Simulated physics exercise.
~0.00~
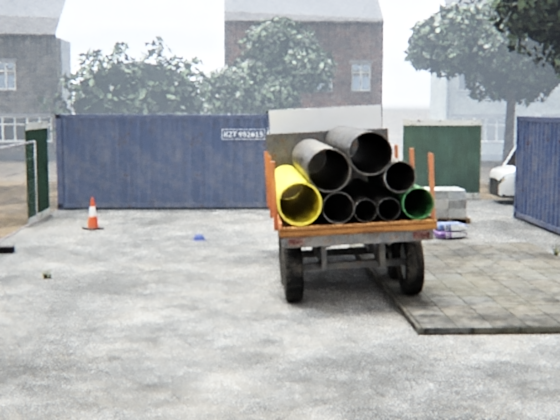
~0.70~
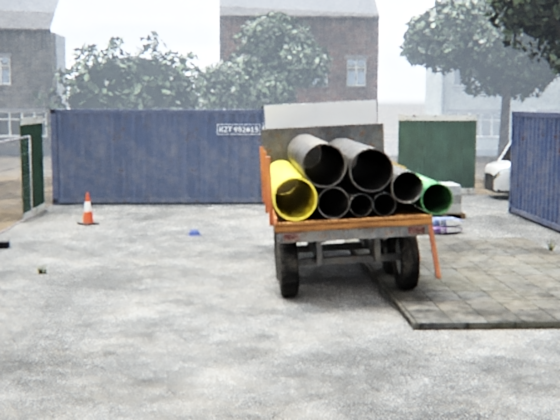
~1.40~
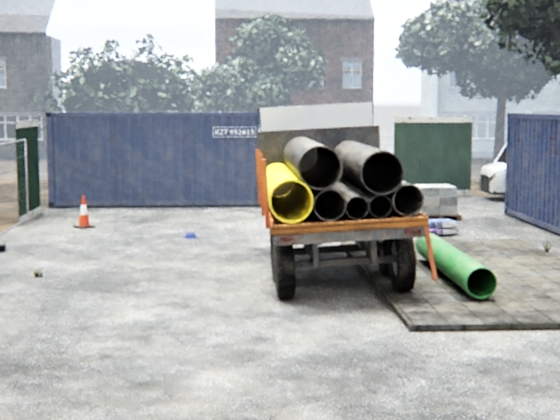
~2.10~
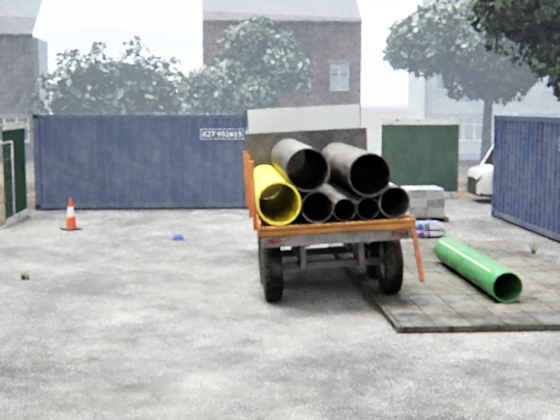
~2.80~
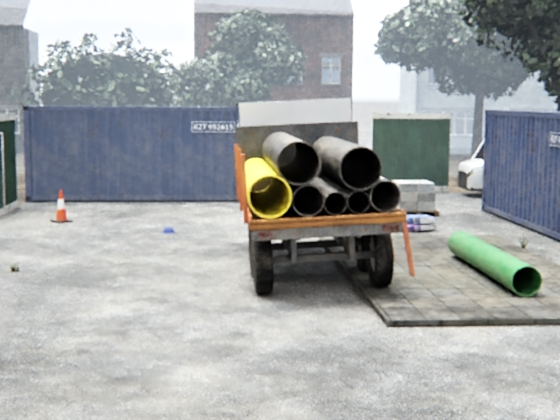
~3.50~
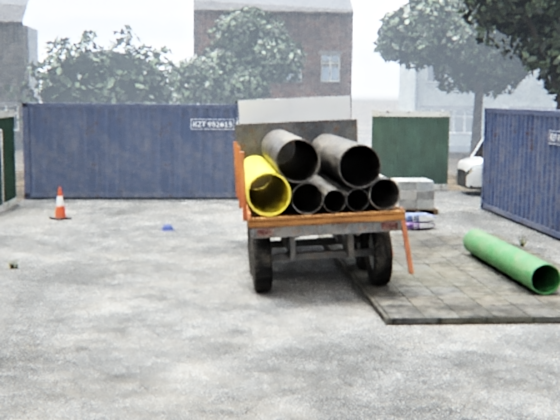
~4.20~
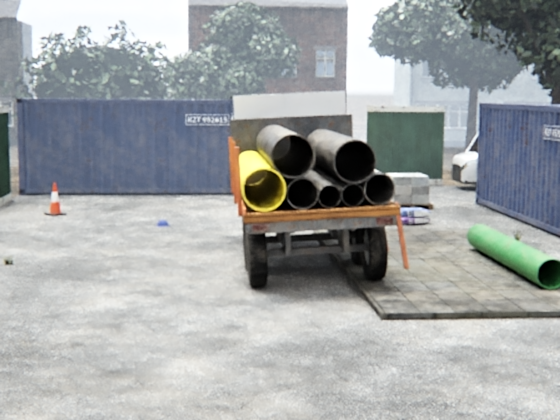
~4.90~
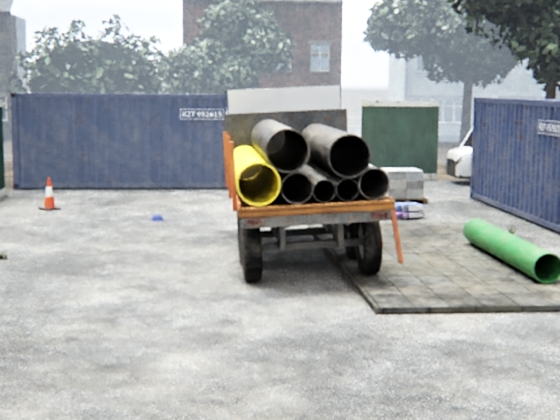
A flatbed lorry stands in a grey, misty yard, seen from its tail end, stacked with large hollow pipes, a yellow one at the left, a green one at the lower right and dark ones between. Blue containers, an orange and white cone, trees and brick buildings surround it. The posts on the right side swing down, and the green pipe rolls right over the deck edge. It drops to the paved patch beside the lorry and rolls farther right as the view pans slightly right. It comes to rest there, while the yellow and dark pipes remain aboard.
